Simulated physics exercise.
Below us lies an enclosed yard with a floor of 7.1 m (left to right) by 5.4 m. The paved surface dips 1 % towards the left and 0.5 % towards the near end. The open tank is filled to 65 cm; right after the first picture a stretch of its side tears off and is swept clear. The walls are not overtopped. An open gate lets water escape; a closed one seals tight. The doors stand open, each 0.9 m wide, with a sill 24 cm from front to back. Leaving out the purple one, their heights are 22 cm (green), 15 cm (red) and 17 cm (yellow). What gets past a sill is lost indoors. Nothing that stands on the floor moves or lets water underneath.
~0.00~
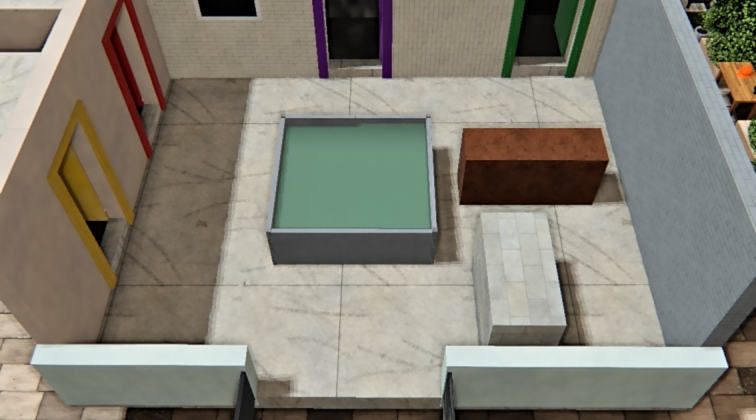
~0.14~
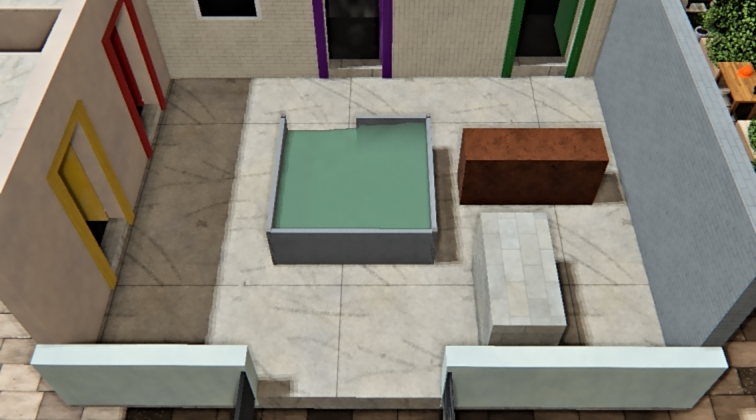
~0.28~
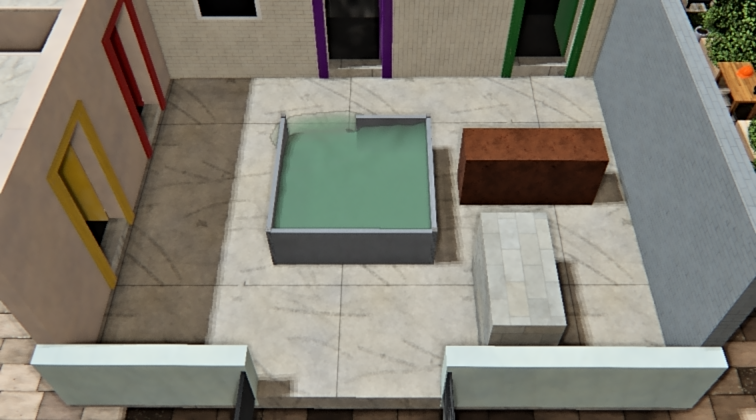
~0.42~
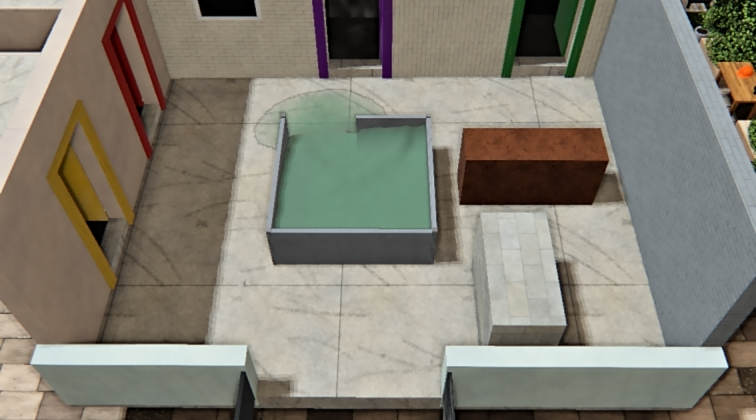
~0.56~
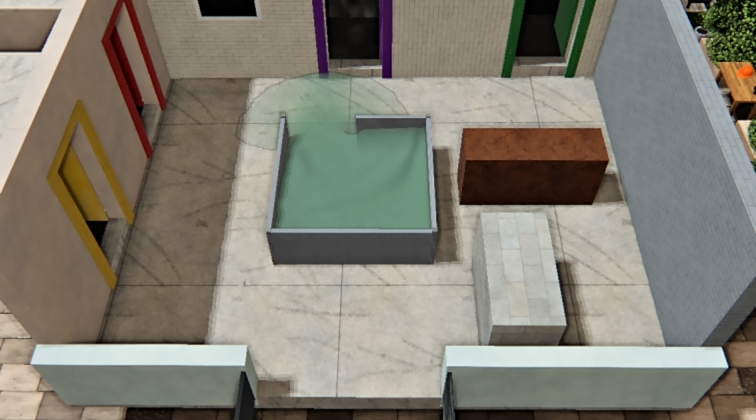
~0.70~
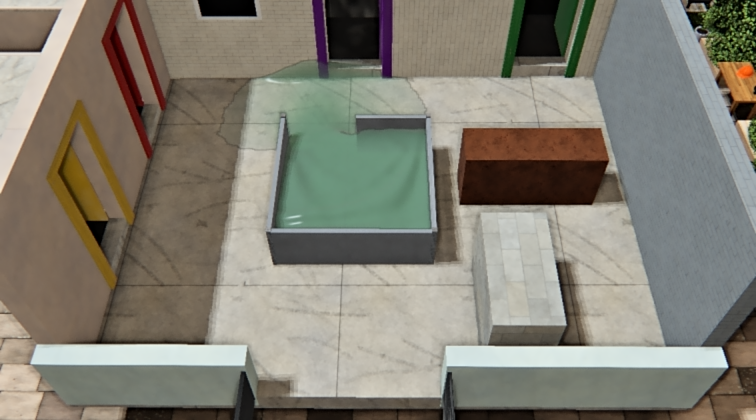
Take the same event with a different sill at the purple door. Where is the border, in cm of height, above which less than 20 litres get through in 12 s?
It would have to be roughly 32 cm high.
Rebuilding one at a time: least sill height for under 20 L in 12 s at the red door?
About 18 cm at red.
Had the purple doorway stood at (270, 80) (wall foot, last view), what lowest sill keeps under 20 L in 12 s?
About 27 cm.
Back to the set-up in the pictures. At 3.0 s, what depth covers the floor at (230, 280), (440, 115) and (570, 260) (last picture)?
Roughly 0, 4 and 0 cm, in turn.
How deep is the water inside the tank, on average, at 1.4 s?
Roughly 46 cm on average.
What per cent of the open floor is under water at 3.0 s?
Near 50 per cent is wet.
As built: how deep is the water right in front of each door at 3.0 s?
Depths in cm: Green 4, red 22, yellow 4, purple 25.
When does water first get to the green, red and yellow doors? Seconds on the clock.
Green 1.8 s, red 1.8 s, yellow 2.6 s.
After 1.4 s water covers 15 % of the floor, deepest (42 cm) near (309, 84); 35 cm at the purple door, 34 litres in over its 19 cm sill.
After 3.0 s water covers 50 % of the floor, deepest (33 cm) near (180, 85); 25 cm at the purple door, 132 litres in over its 19 cm sill.
After 12.0 s water covers 95 % of the floor, deepest (11 cm) near (88, 377); 5 cm at the purple door, 148 litres in over its 19 cm sill.
At the purple door as built, the water arrived by 0.6 s and peaked near 35 cm at 1.8 s.
With a sill of 25.5 cm, 64 litres would have come in within the 12 s; with 34.5 cm, 9 litres. So under 20 litres takes about 32 cm.
